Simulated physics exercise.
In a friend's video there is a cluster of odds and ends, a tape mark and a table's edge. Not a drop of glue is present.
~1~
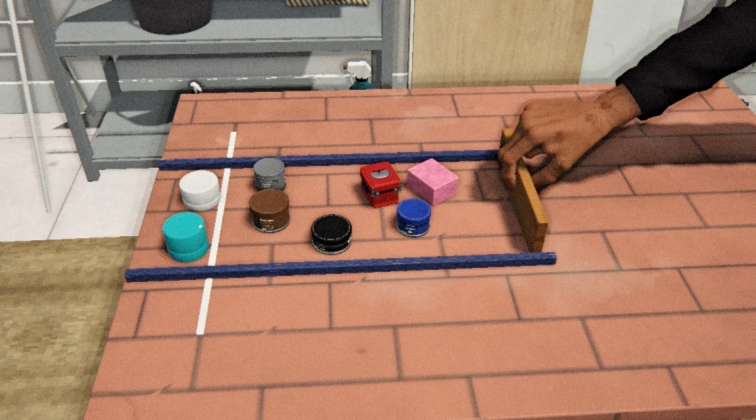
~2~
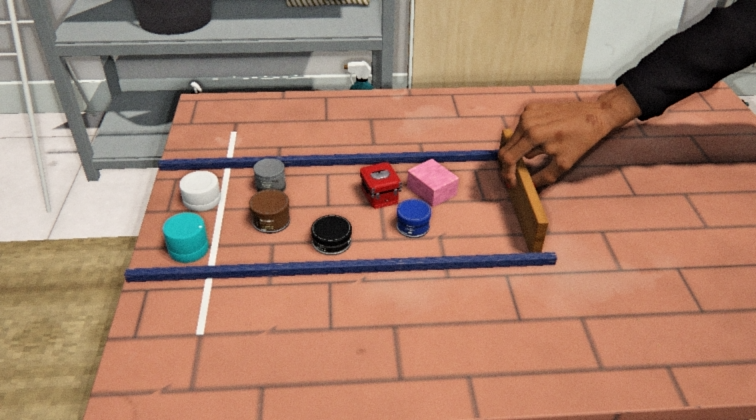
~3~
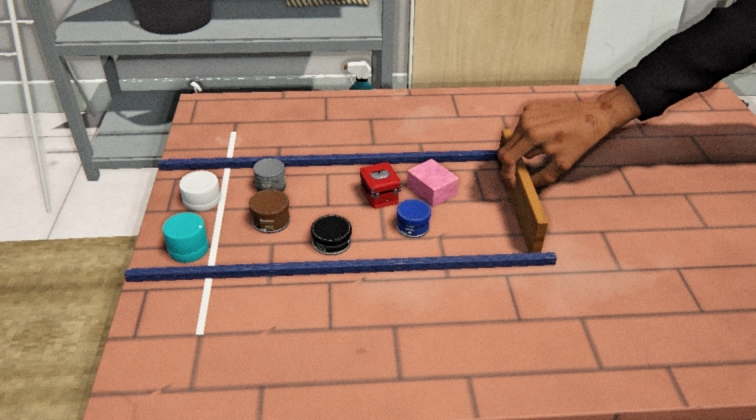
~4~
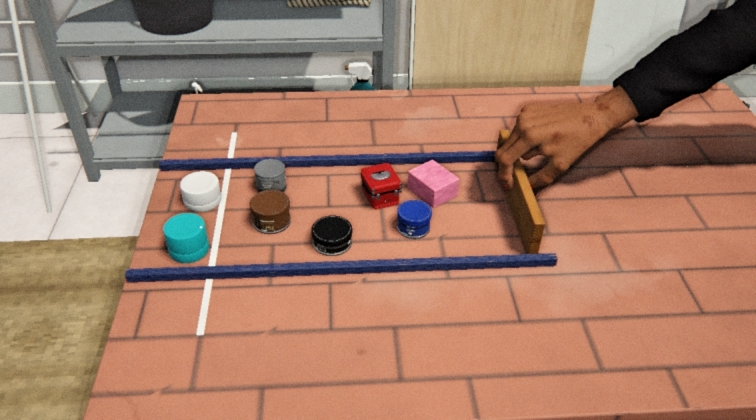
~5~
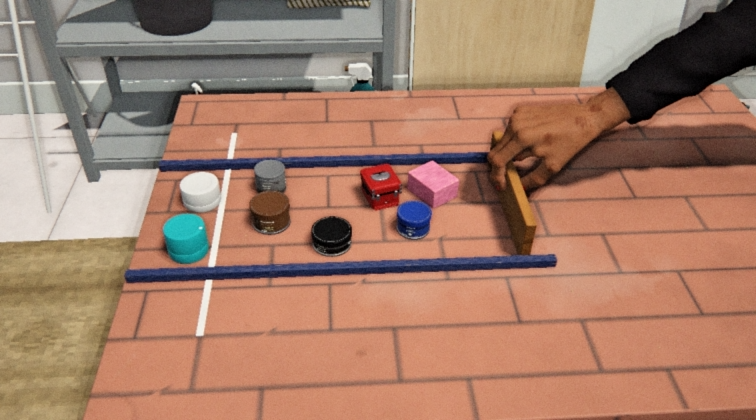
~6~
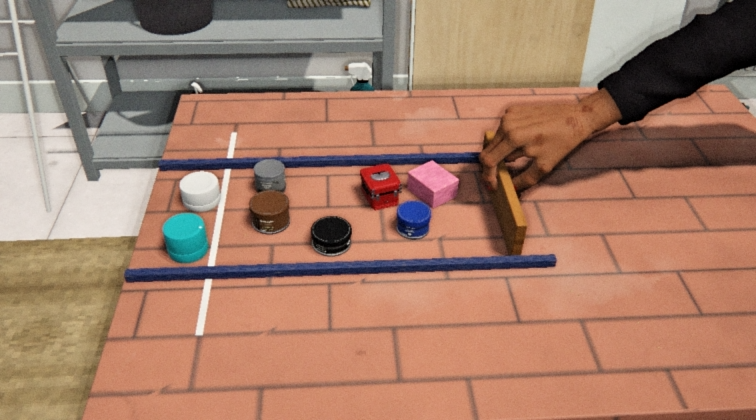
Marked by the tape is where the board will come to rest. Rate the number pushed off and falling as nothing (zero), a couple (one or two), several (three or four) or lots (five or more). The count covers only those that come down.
It is a couple.
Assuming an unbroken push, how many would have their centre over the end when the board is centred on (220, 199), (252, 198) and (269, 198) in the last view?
In order, that gives 1, then 0, then 0.
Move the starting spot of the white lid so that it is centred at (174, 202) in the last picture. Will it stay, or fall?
The answer: It ends up below.
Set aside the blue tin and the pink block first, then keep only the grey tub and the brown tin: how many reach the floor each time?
First try 0, second try 1.
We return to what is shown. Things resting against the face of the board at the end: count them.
3 of them.
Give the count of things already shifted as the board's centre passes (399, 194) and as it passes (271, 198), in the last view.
At the first spot 3, then 7.
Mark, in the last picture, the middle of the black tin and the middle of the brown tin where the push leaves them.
Approximately (191, 251) for one, approximately (165, 216) for the other.
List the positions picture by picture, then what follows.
The first picture shows turquoise lid (186, 238); white lid (200, 191); grey tub (270, 177); board (520, 188); tape (220, 216).
The second picture shows white lid (200, 191); black tin (332, 235).
The third picture shows grey tub (270, 178); brown tin (270, 211).
The fourth picture shows turquoise lid (187, 238); blue tin (414, 219).
The fifth picture shows white lid (201, 192); pink block (433, 185).
The sixth picture shows turquoise lid (186, 238); white lid (200, 191); grey tub (270, 179); board (501, 191); tape (220, 216).
Soon after, none off yet; turquoise lid at rest near (186, 238); white lid at rest near (200, 191); grey tub at rest near (270, 179).
Then, none off yet; turquoise lid at rest near (186, 238); white lid at rest near (200, 191); grey tub moved about its own width near (234, 179).
By the end, the number that fall off is one or two; fallen, white lid.
